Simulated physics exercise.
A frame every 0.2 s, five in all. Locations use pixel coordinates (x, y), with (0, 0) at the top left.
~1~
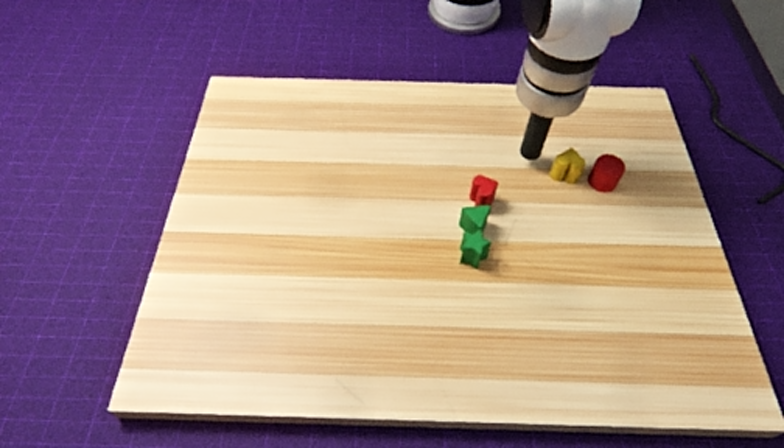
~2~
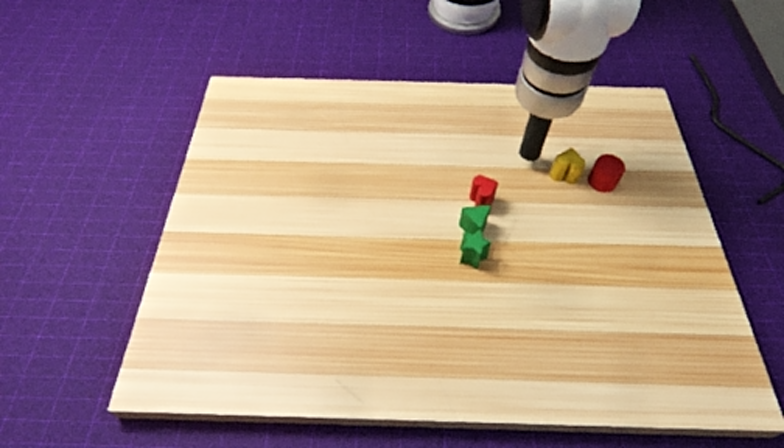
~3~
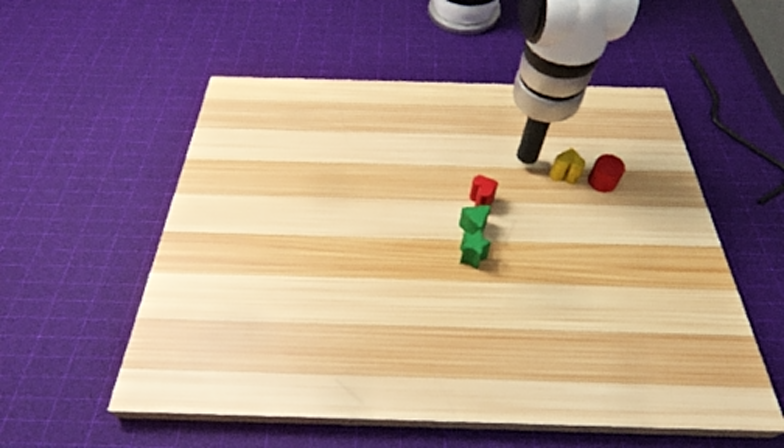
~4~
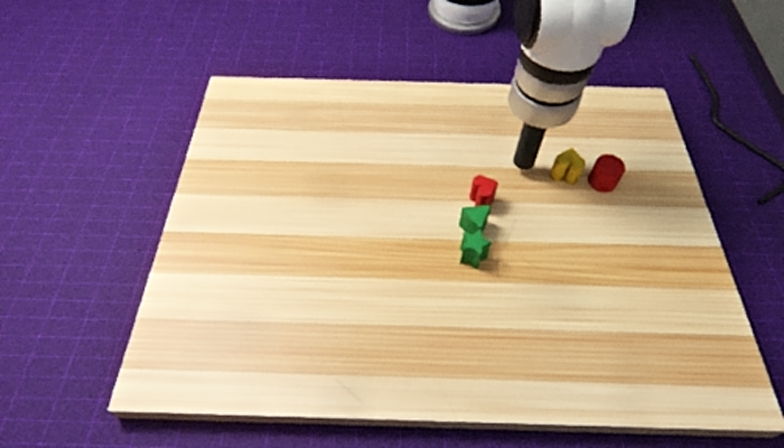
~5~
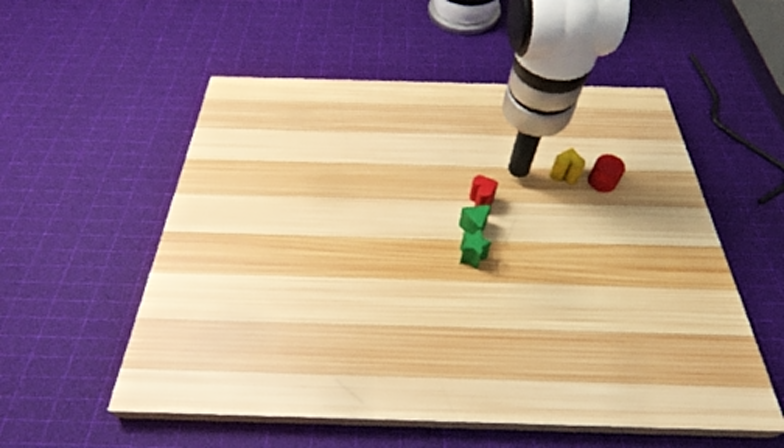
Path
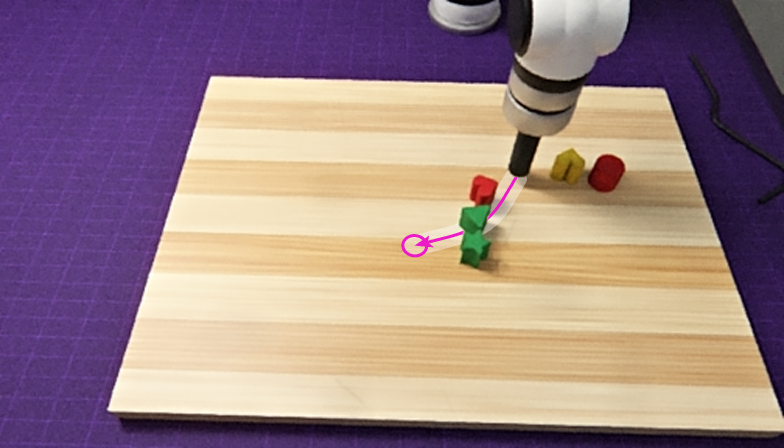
A robot arm with a dark rod moved slightly down and to the left over a striped wooden board, away from a yellow block, while the small red, green and yellow blocks stayed still.
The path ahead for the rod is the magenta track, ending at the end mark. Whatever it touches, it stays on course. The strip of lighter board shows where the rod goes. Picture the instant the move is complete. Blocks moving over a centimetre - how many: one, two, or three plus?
That makes 2 blocks.
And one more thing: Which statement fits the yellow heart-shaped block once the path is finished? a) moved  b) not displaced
Option b.
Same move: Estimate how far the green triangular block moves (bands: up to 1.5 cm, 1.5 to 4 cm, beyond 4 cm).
Covers over 4 cm.
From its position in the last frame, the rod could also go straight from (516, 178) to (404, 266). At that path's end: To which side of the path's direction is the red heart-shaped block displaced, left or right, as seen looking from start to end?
It will end up to the right.
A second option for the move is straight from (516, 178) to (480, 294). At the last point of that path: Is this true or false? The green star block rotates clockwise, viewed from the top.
It is true.
The line goes from (516, 178) through (496, 209) and (461, 233) to (415, 246).
The first path, step by step. One third of the way, rod at (498, 201); red heart-shaped block at (475, 189), turned 45° clockwise.
Two thirds of the way, rod at (462, 225); green star block at (473, 244), turned 30° anticlockwise; green triangular block at (443, 232); red heart-shaped block at (462, 196).
At the end, rod at (415, 238); green star block at (473, 244), turned 30° anticlockwise; green triangular block at (410, 254), turned 60° anticlockwise; red heart-shaped block at (462, 196), turned 135° clockwise; yellow heart-shaped block unmoved.
